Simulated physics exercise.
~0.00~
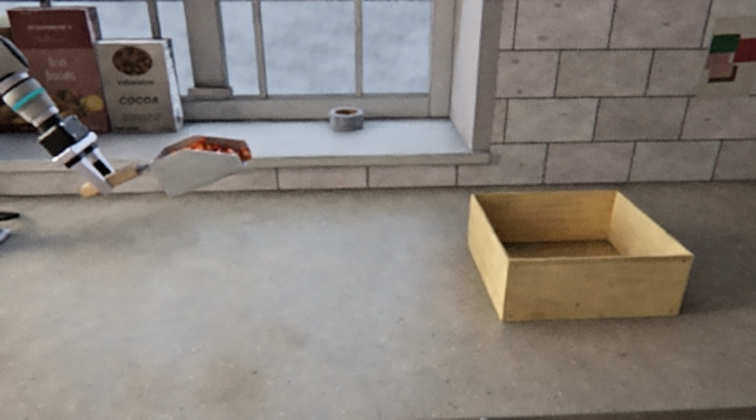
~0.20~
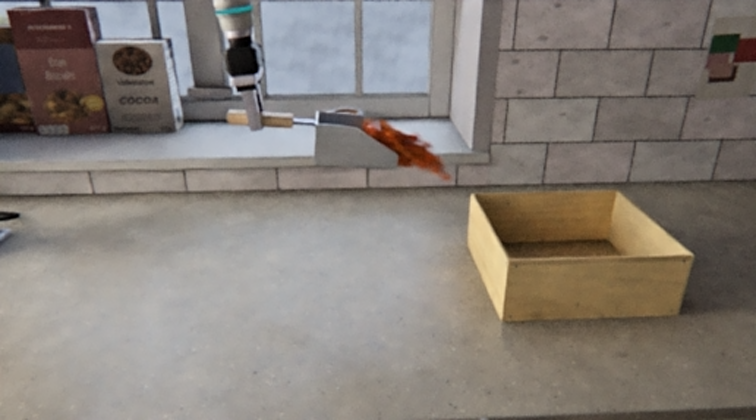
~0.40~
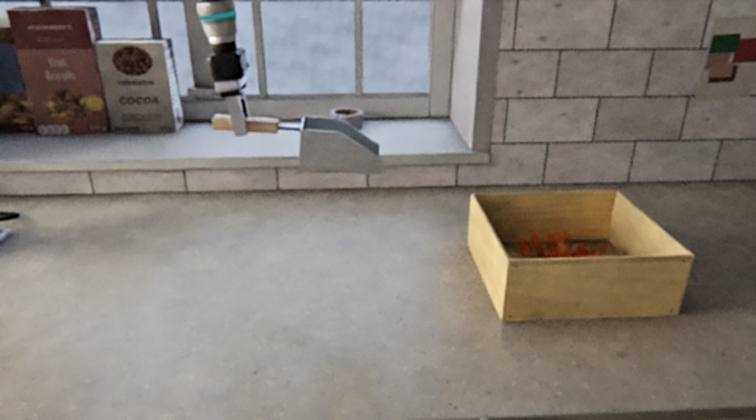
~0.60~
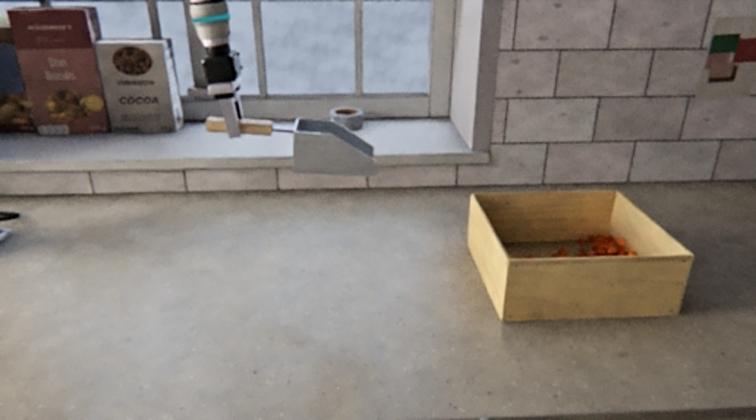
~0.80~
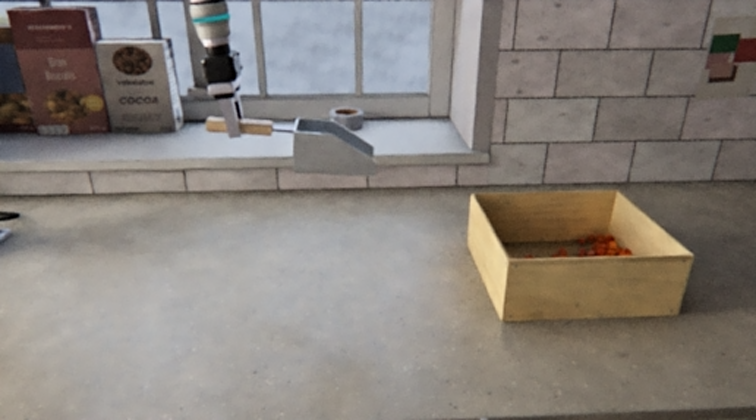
At first, a robot arm at the left holds a metal scoop heaped with small orange-red pieces above a grey counter, with an open wooden box standing to the right. The arm swings the scoop to the right and tips its open front downward. The pieces slide out together and fly through the air toward the box. They land inside it, and the emptied scoop draws back slightly to the left. The pieces shift toward the right side of the box and settle there in a low, loose pile, while the arm holds still.
